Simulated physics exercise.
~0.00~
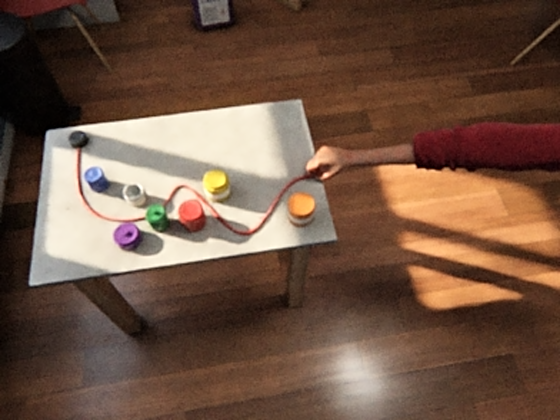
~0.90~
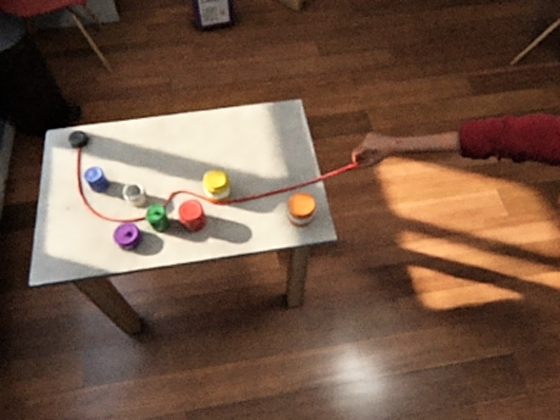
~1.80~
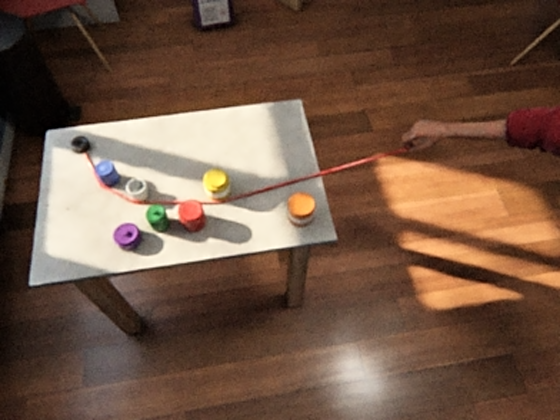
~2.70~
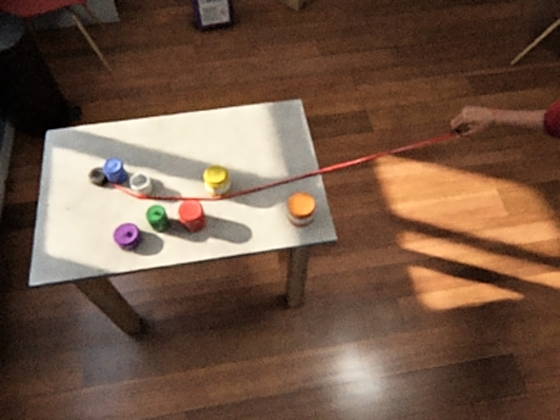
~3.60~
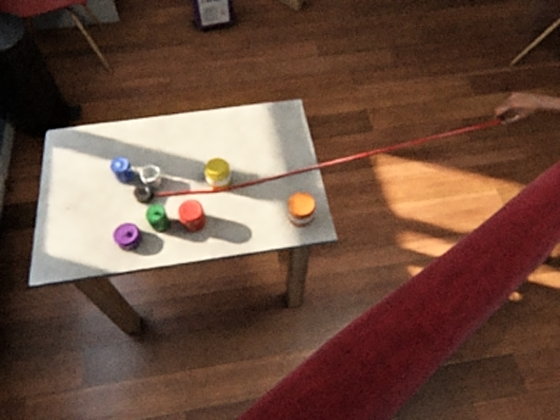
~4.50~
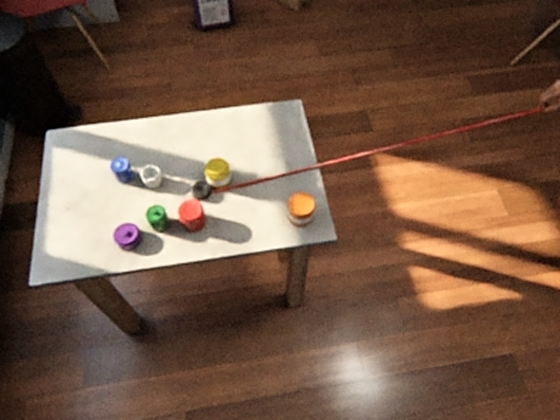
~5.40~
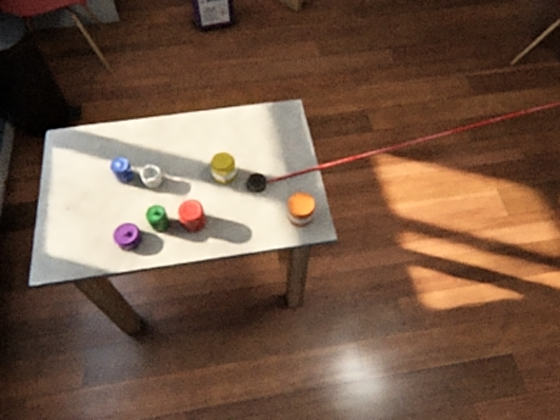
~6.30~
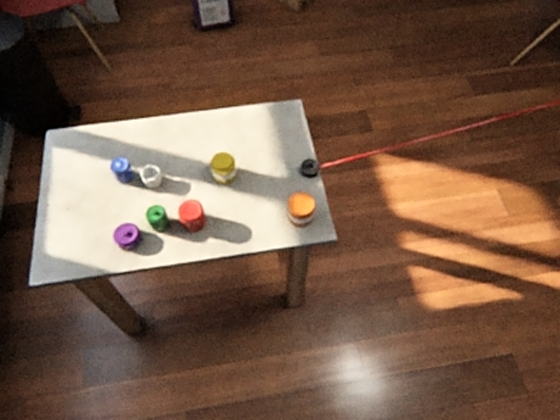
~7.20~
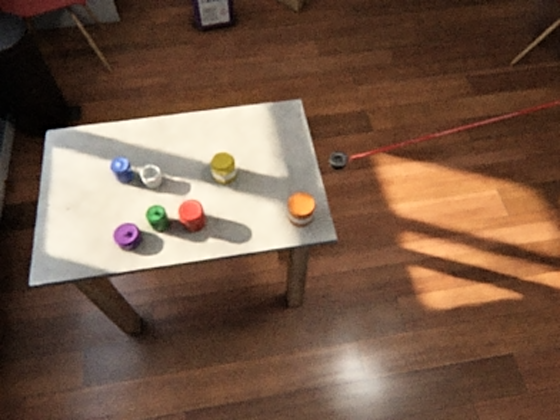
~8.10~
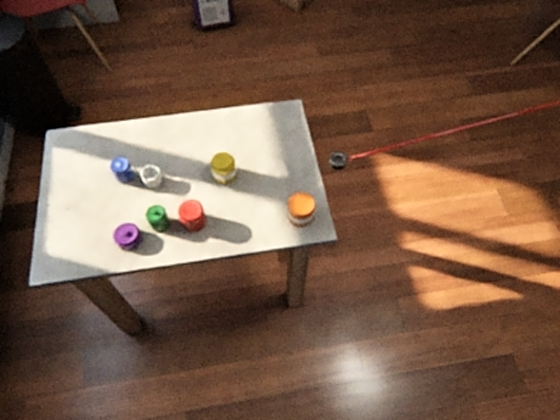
The clip shows a hand pulling a red cord rightward from a small table of seven round containers, dragging a black disc that nudges the blue, white and yellow containers slightly before leaving the tabletop, while the orange, red, green and purple ones stay put.
